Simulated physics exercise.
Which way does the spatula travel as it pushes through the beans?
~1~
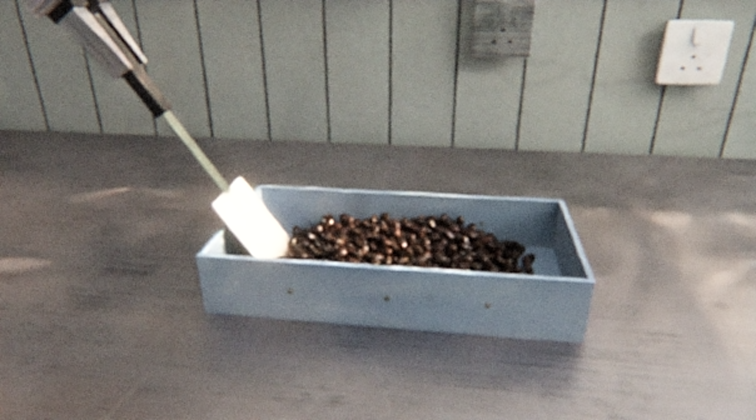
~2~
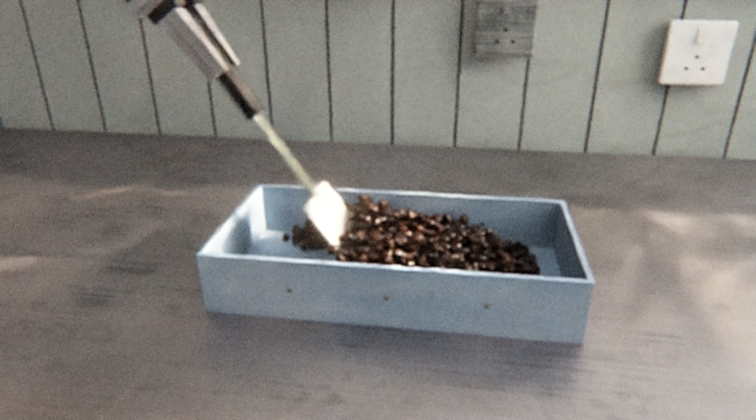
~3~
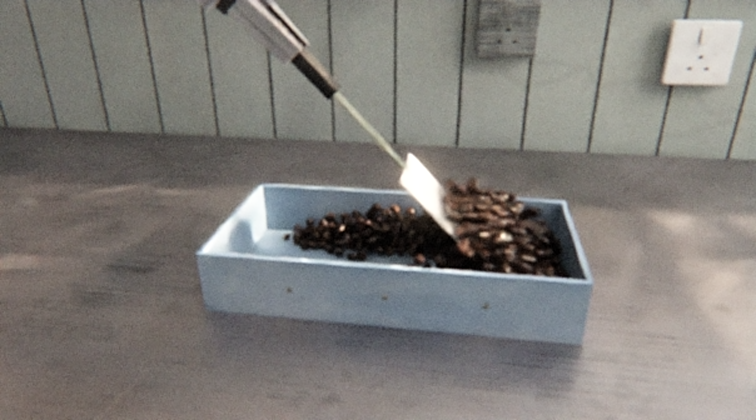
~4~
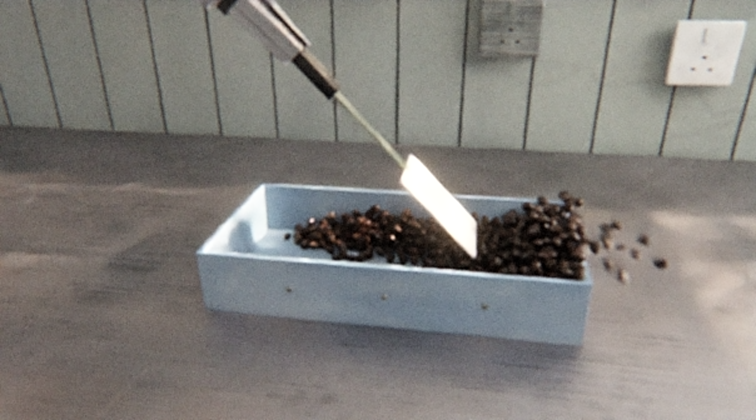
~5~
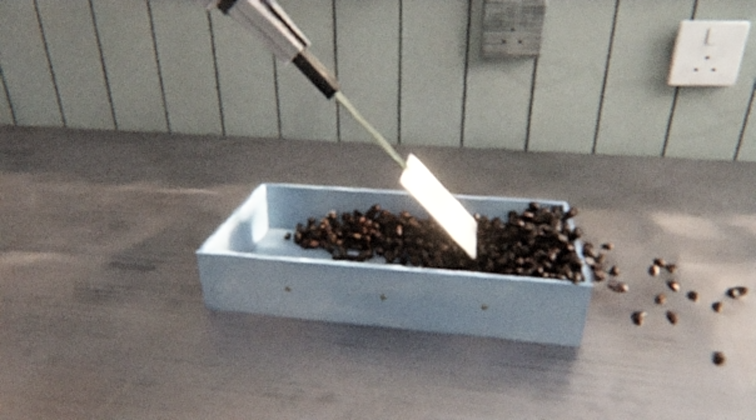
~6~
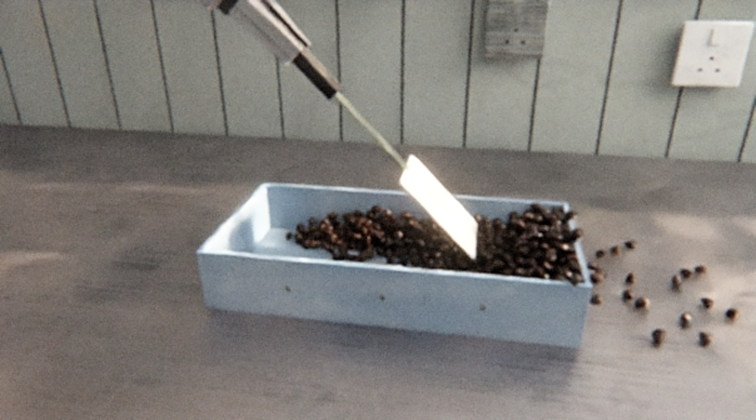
The spatula moves to the right, starting near the left end of the tray and stopping past its middle.
